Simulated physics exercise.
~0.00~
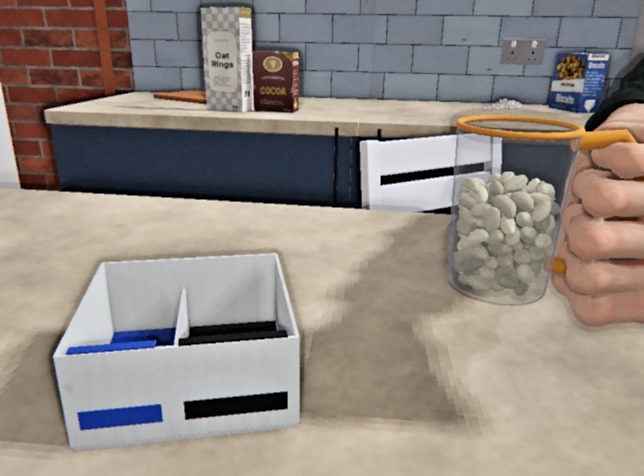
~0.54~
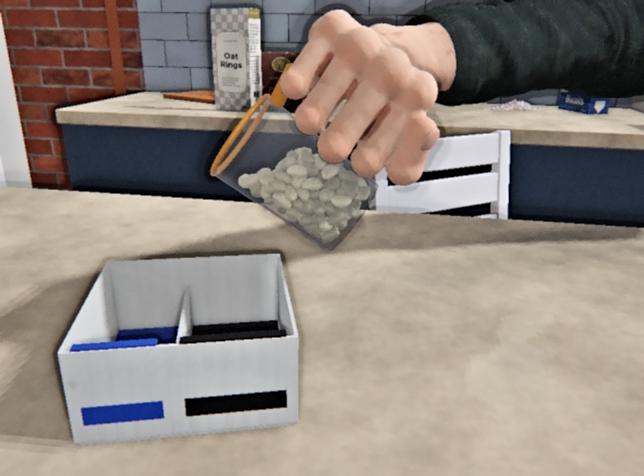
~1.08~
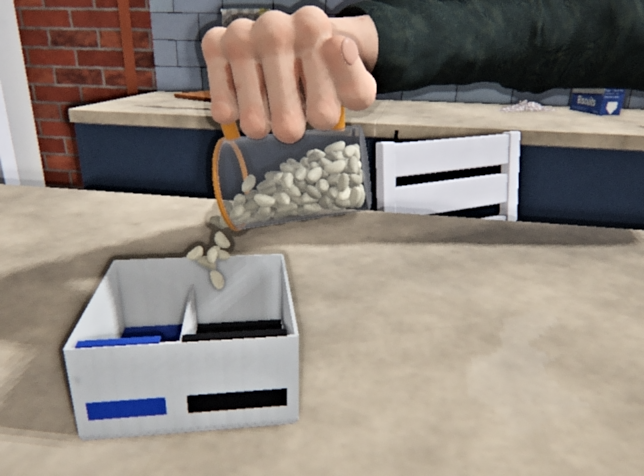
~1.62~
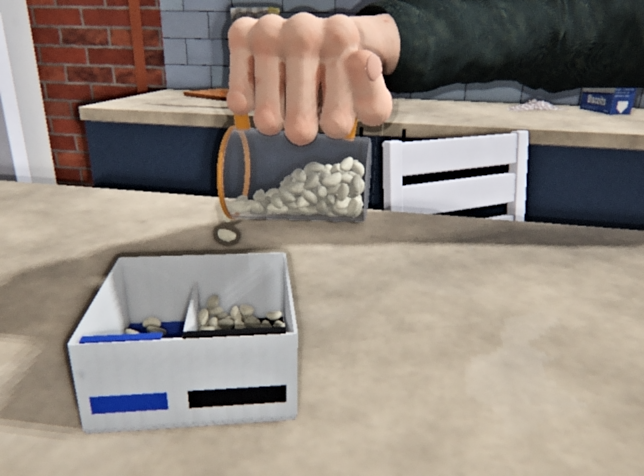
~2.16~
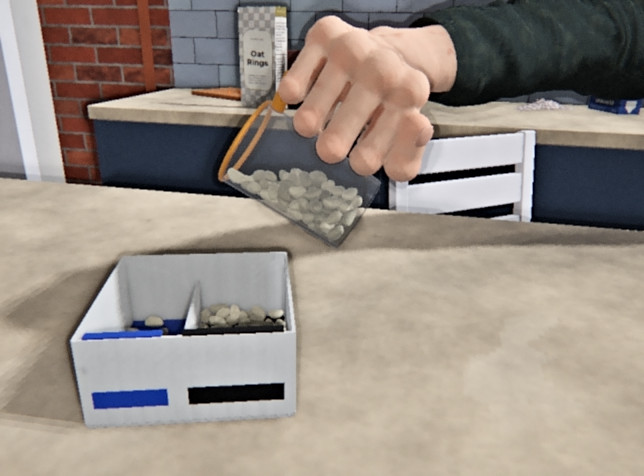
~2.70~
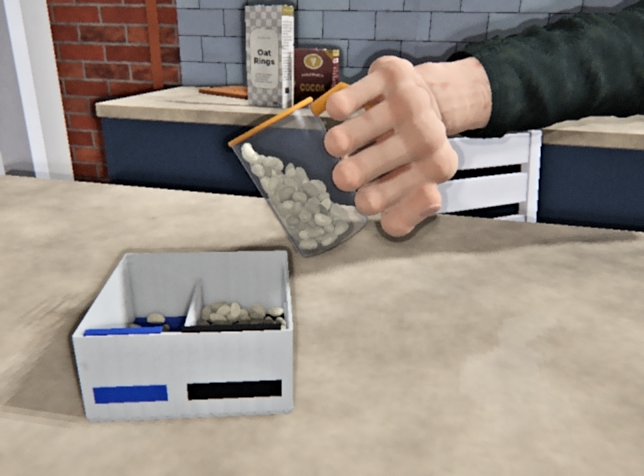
A clear cup of white beans, held by a hand, moves left over a tin with blue and black sections and tips onto its side, spilling some beans into both. It then tilts partway back, with more beans in the black section and most still in the cup.
